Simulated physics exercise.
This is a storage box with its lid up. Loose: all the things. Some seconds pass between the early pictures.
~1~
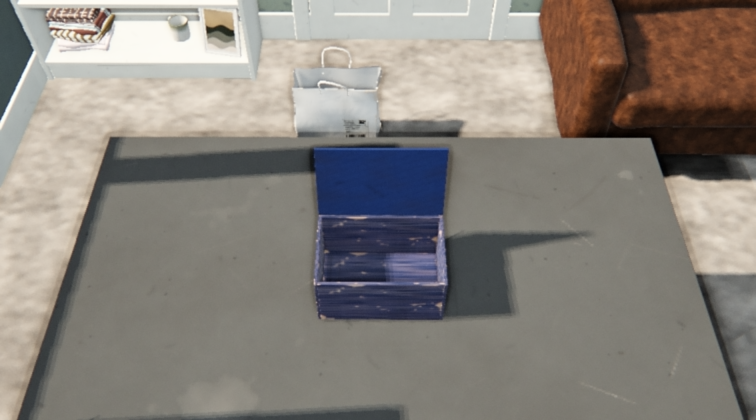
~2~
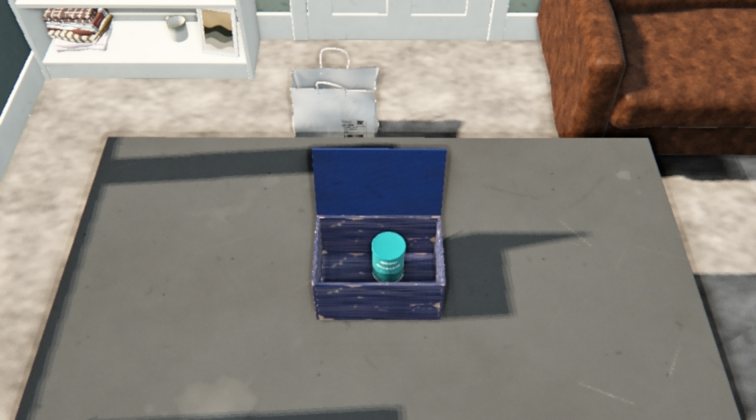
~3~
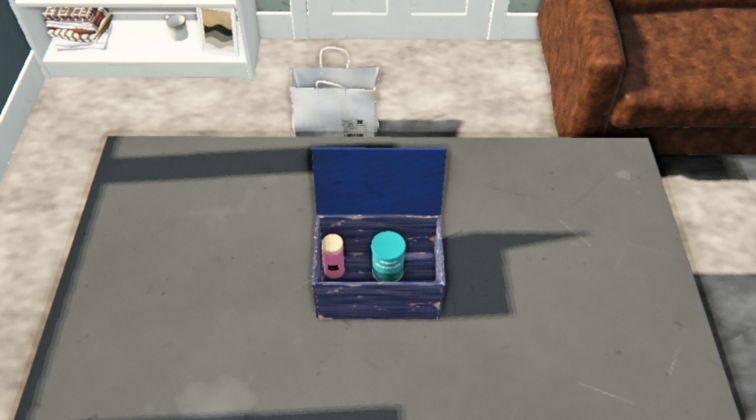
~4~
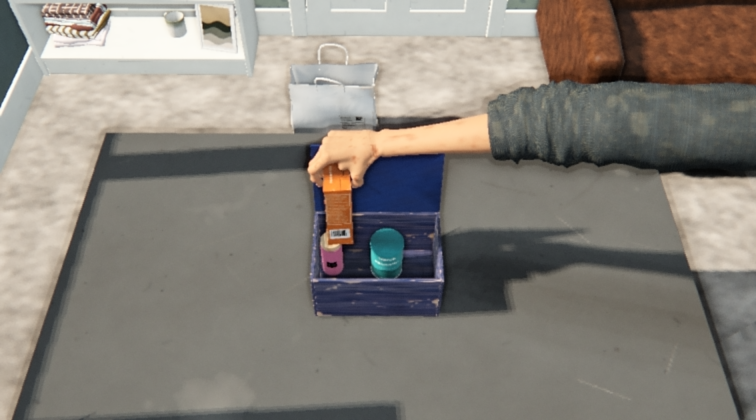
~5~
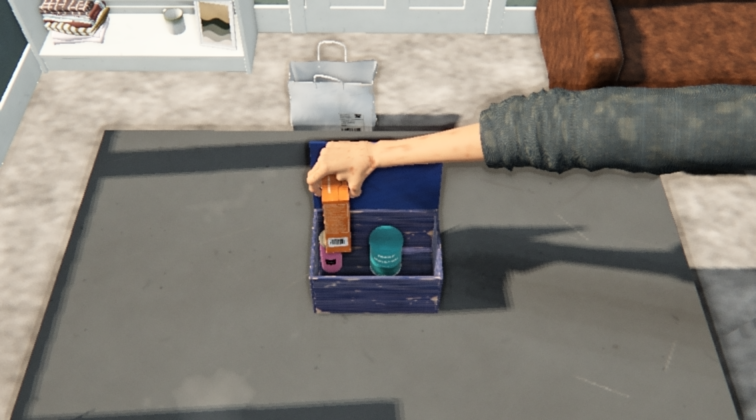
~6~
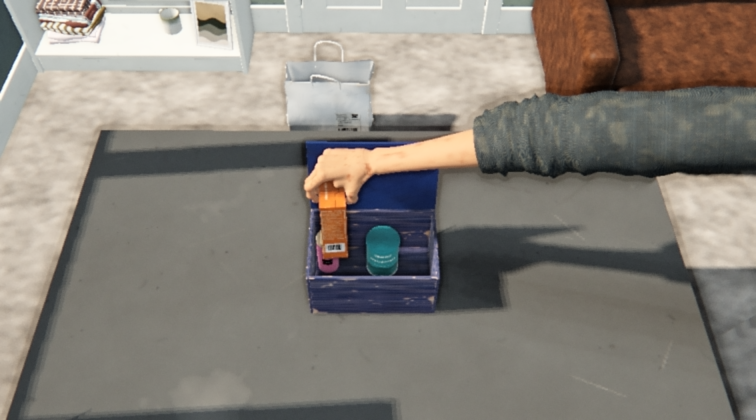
To begin with, an open blue storage box sits empty on a grey table. A teal round container appears inside it, then a pink shaker to its left. A hand reaches in from the right, holding an orange packet above the shaker and lowering it slightly.
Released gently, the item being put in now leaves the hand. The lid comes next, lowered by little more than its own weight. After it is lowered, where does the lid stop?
It stops flat on the box.
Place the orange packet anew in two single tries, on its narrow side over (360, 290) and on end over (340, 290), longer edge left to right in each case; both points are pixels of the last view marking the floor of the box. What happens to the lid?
On the first try the lid goes all the way down, and on the second it stays partly open.
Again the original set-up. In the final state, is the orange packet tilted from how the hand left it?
As it turns out, it changes its angle.
Then, 0.60 s later than the last frame, orange packet tilted by 53° near (368, 253); pink shaker tilted by 3°.
Then, 1.10 s later than the last frame, lid starting down; orange packet on its side near (375, 279).
Then, 1.70 s later than the last frame, lid 53° above the rim; orange packet on its side near (375, 279).
Then, 2.20 s later than the last frame, lid 13° above the rim; orange packet on its side near (375, 279).
When it is over, lid shut; lying over in the box, orange packet; the other 2 as before. End places, in pixels of the last picture, orange packet near (375, 279).
